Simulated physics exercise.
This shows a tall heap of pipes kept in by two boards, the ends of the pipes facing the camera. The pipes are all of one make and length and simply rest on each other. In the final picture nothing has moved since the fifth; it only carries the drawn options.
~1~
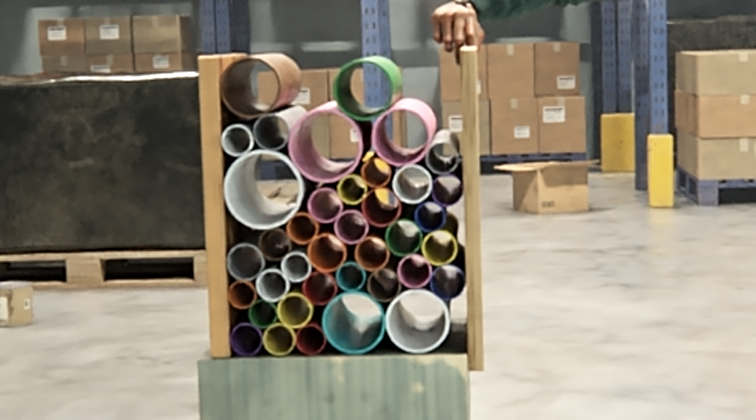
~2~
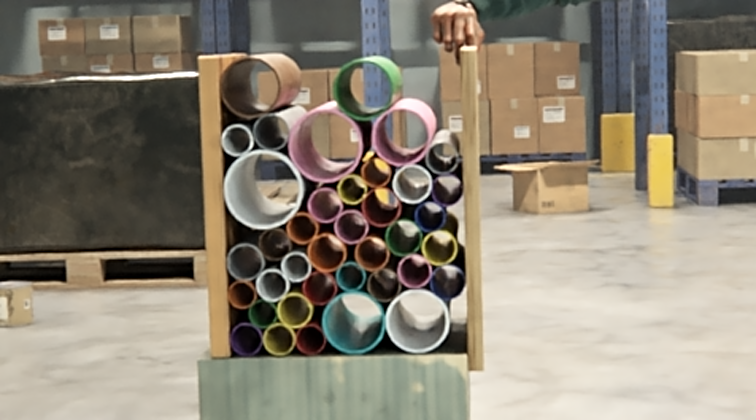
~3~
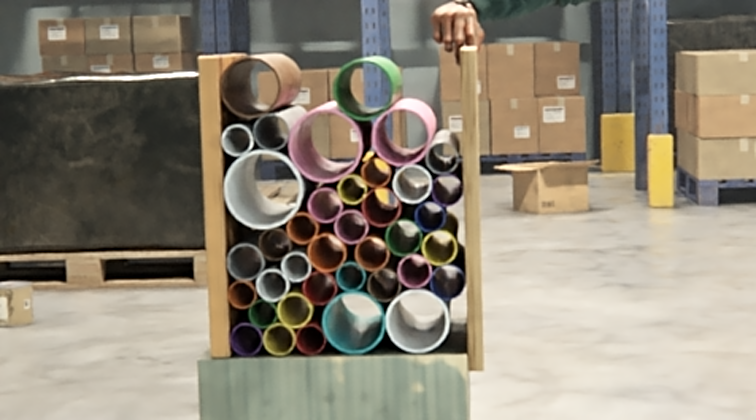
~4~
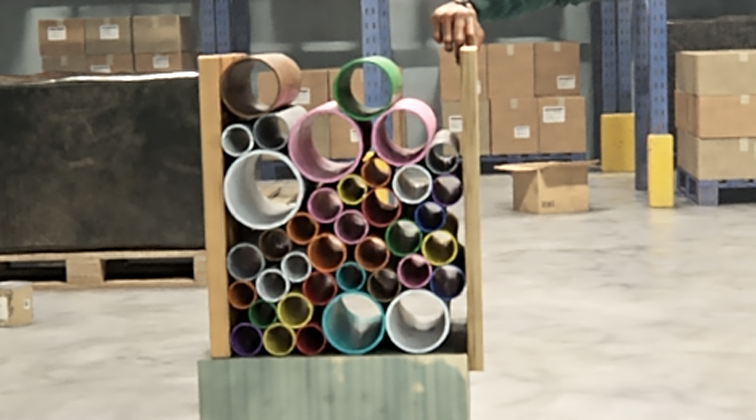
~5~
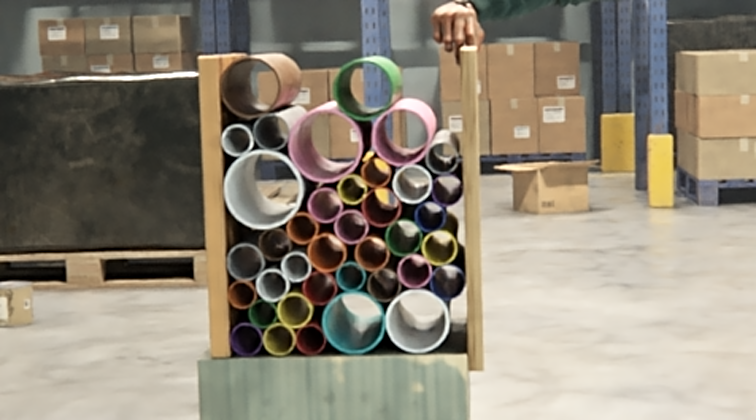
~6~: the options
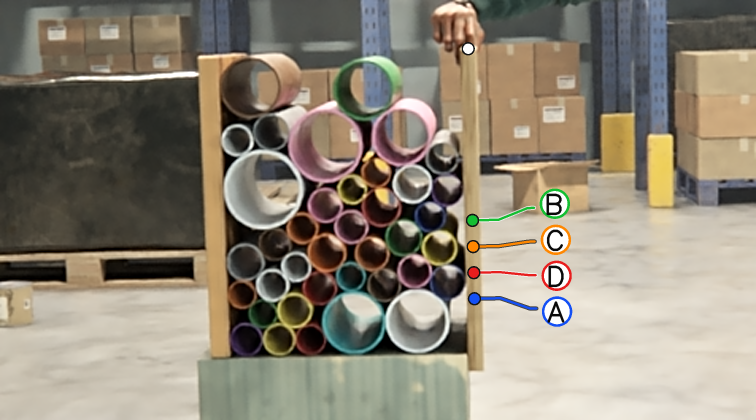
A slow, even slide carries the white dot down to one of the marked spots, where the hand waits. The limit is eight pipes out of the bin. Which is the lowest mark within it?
Lower it to C and no more.
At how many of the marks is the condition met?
Two of them.
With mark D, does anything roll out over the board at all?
Yes, at D.
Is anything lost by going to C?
At C: Yes.
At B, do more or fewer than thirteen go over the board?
Fewer than thirteen.
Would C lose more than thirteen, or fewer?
Fewer than thirteen.
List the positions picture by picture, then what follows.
The first picture shows a grey pipe (272, 132); side board (473, 198); a purple pipe (247, 339).
The second picture shows a purple pipe (247, 339); a yellow pipe (294, 310).
The third picture shows a white pipe (273, 285); a pink pipe (415, 271).
The fourth picture shows a pink pipe (352, 227); a white pipe (263, 189).
The fifth picture shows a pink pipe (326, 145); a grey pipe (272, 132); side board (473, 198).
On the marked copy, A at (474, 299); B at (473, 220); C at (473, 247); D at (474, 273); the white dot at (468, 49).
With C. Early on, top of the board (462, 142).
Further on, top of the board (465, 243).
At the end, top of the board (465, 246), six out over the board.
As for the rest, A more than eight out over the board; B three out over the board; D more than eight out over the board.
